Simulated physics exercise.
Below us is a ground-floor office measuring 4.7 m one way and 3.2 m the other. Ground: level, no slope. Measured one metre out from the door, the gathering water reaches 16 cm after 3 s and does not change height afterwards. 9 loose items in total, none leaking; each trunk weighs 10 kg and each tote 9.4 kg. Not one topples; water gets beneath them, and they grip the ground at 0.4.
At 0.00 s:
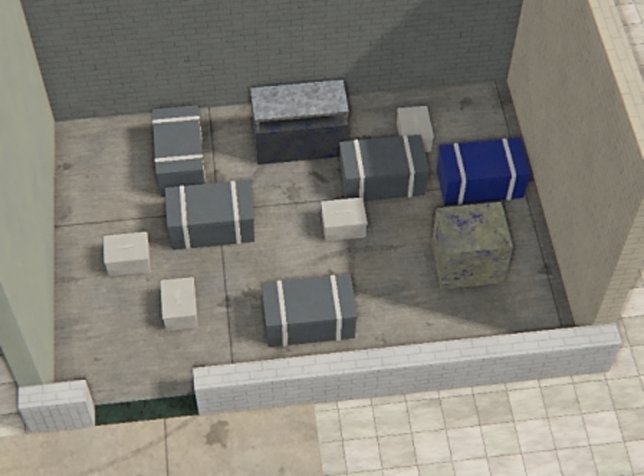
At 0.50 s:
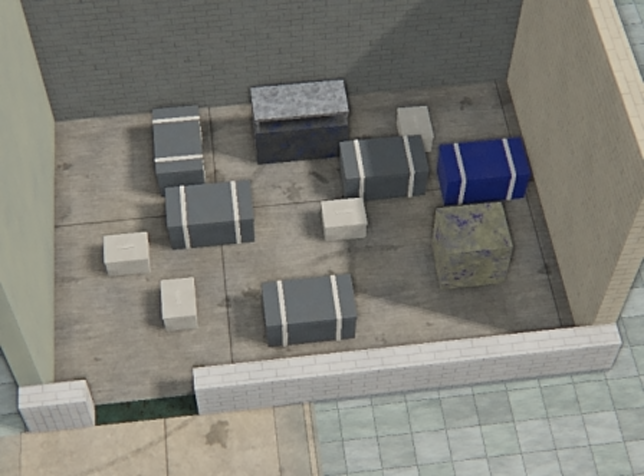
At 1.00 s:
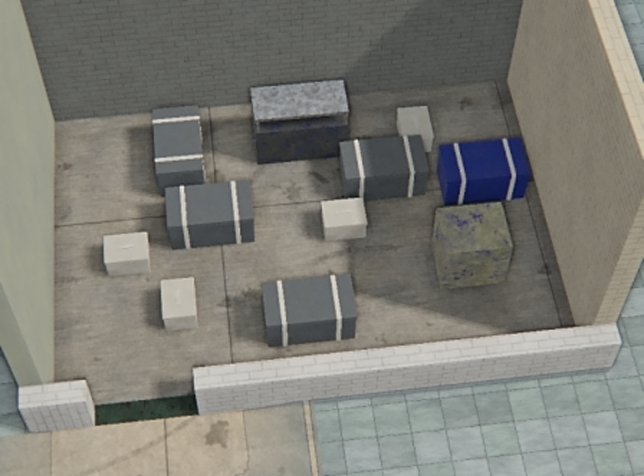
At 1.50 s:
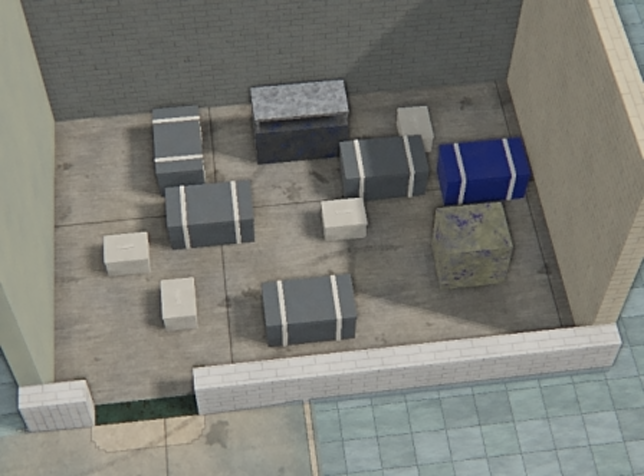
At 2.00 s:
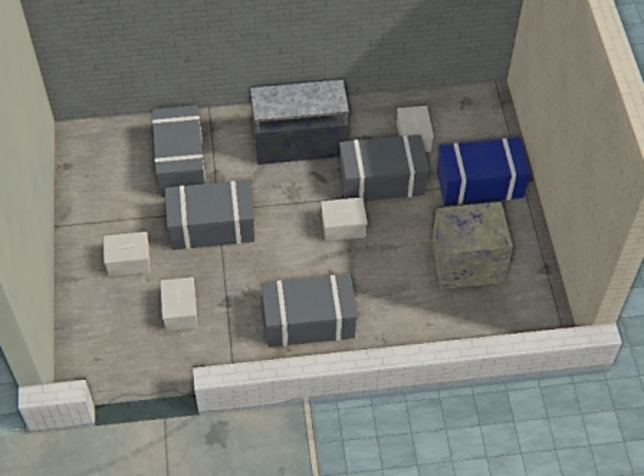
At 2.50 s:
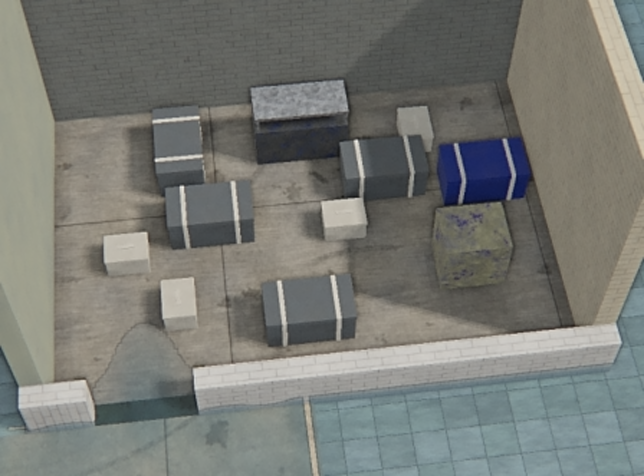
A walled ground-floor room with a concrete floor is seen from high above, looking down over a low white brick wall with a gap at its left. Grey trunks with pale straps, small white boxes, a mottled dark chest at the back, and a blue trunk and a blotchy greenish crate at right stand still. Water spreads over the paving outside, then slides through the gap onto the floor, the camera fixed.
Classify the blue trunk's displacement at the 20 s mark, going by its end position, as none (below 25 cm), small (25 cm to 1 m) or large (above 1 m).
Small.
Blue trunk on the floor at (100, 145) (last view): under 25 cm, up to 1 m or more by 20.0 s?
Answer: It inches along.
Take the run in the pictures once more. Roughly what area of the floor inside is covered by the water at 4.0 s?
My estimate is roughly 3.5 m2.
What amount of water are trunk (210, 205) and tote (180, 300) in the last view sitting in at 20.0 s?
Depths: Near 9 cm, then near 8 cm.
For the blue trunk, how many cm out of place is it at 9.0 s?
Some 0 cm from the start.
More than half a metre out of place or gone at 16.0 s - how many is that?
5.
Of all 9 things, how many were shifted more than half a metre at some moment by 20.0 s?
The total is 7.
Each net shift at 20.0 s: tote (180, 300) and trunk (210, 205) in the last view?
Net displacement, in order: 140 cm; 120 cm.
After 4.0 s the blue trunk is near (485, 159), 0.0 m from its start, aground; 0 afloat.
After 9.0 s the blue trunk is near (485, 159), 0.0 m from its start, aground; 4 afloat.
After 16.0 s the blue trunk is near (503, 178), 0.3 m from its start, afloat; 8 afloat.
After 20.0 s the blue trunk is near (519, 176), 0.4 m from its start, afloat; 9 afloat.
